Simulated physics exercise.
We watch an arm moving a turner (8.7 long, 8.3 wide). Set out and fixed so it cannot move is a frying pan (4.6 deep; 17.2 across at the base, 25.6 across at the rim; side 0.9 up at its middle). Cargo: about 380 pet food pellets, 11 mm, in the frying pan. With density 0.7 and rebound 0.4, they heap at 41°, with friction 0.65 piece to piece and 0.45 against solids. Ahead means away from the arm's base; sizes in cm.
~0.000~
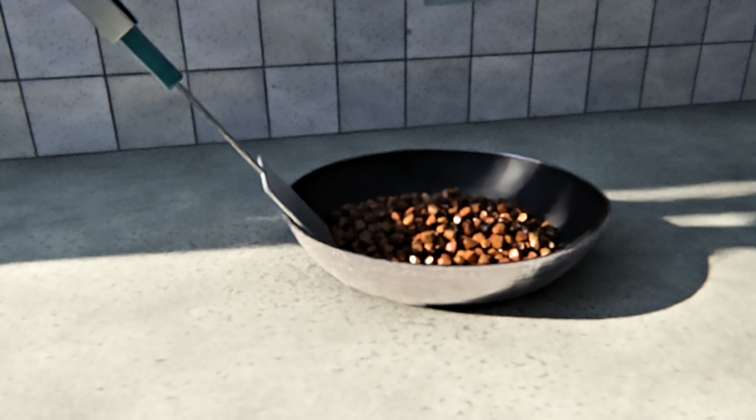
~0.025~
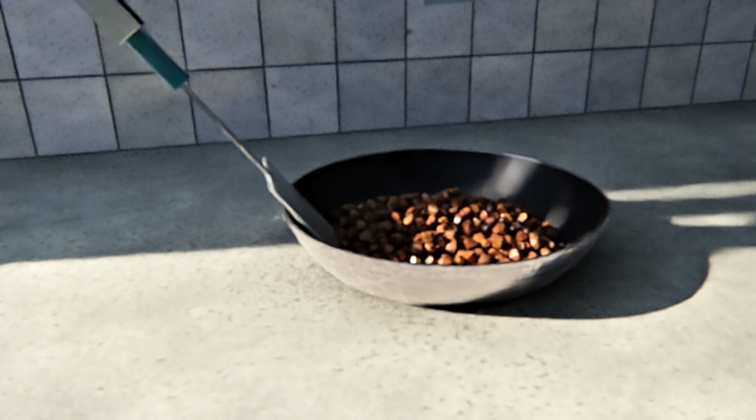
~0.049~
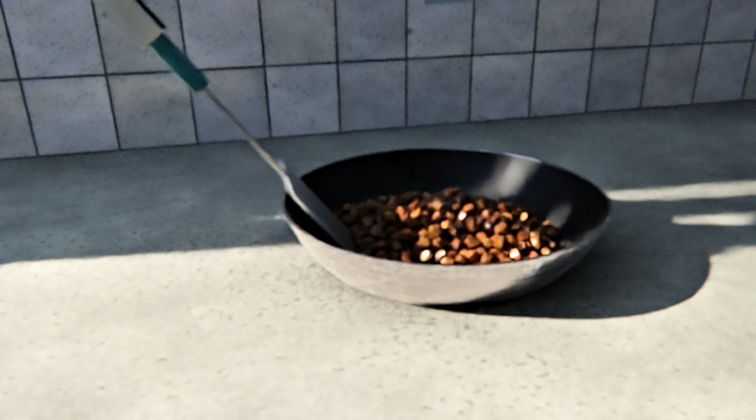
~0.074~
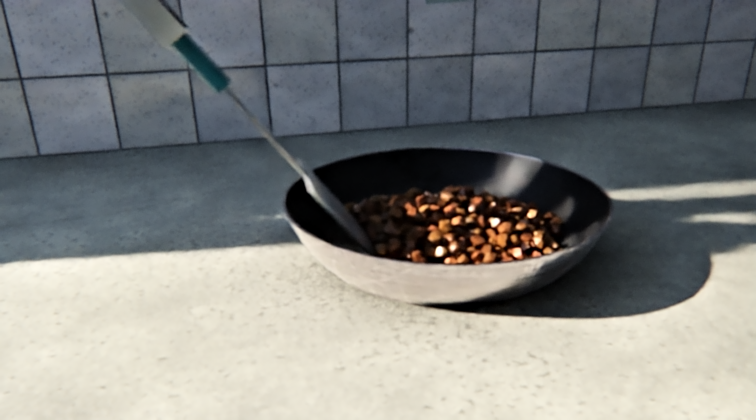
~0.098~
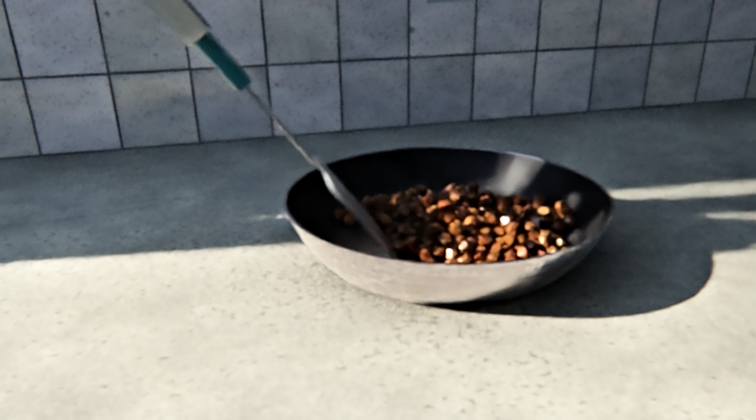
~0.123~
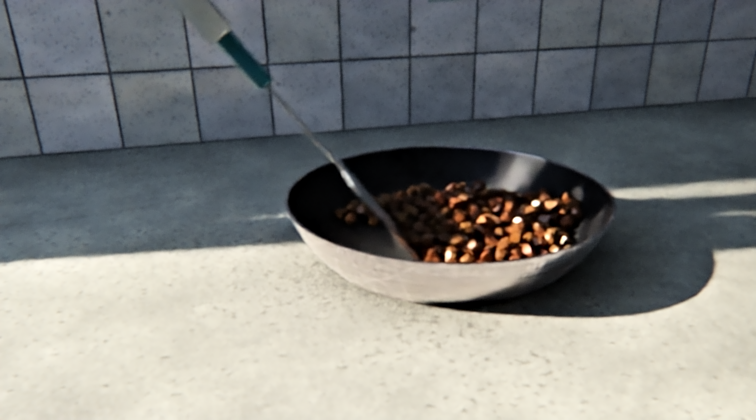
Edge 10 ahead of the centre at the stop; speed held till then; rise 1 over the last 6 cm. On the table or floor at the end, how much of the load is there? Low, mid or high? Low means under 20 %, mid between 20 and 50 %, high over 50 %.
Mid.
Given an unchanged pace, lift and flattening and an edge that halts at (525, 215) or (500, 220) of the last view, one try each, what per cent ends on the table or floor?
Respectively some 5 and 0 percent end on the table or floor.
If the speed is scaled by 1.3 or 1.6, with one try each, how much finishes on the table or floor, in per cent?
Around 35 per cent and around 40 per cent.
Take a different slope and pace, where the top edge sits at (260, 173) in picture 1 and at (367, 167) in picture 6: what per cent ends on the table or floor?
It comes to something like 40 %, give or take.
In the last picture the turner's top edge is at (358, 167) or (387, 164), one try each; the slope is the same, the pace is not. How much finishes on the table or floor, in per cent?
About 40 and 45 percent.
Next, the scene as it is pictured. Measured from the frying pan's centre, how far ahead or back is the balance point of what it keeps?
I'd say it's roughly 4.0 cm toward the front.
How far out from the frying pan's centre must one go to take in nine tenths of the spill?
Radial distance: Approx. 25 cm.
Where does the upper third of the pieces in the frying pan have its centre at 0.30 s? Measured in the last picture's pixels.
It is centred at roughly (548, 181).
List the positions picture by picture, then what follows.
The first frame shows turner top edge at (262, 171), sloping 53°; upper third of the load around (448, 224), from x 335 to 560, top at y 195; 385 in the frying pan.
The second frame shows turner top edge at (267, 172), sloping 53°; upper third of the load around (444, 224), from x 335 to 560, top at y 195.
The third frame shows turner top edge at (285, 174), sloping 53°; upper third of the load around (440, 222), from x 340 to 560, top at y 190.
The fourth frame shows turner top edge at (304, 173), sloping 53°; upper third of the load around (450, 216), from x 340 to 560, top at y 190.
The fifth frame shows turner top edge at (323, 171), sloping 53°; upper third of the load around (465, 215), from x 340 to 570, top at y 185.
The sixth frame shows turner top edge at (341, 169), sloping 53°; upper third of the load around (479, 213), from x 340 to 575, top at y 185; 385 in the frying pan.
By 0.21 s, sloping 53°, highest piece 5 above the table; 385 in the frying pan.
By 0.30 s, sloping 53°, highest piece 7 above the table; 379 in the frying pan, 6 on the blade or in flight.
By 0.55 s, sloping 53°, highest piece 6 above the table; 265 in the frying pan, 114 on the table or floor, 6 on the blade or in flight.
By 1.60 s, sloping 53°, highest piece 6 above the table; 265 in the frying pan, 120 on the table or floor.
Final count, 265 in the frying pan, 120 on the table or floor. That is 31 % on the table or floor.
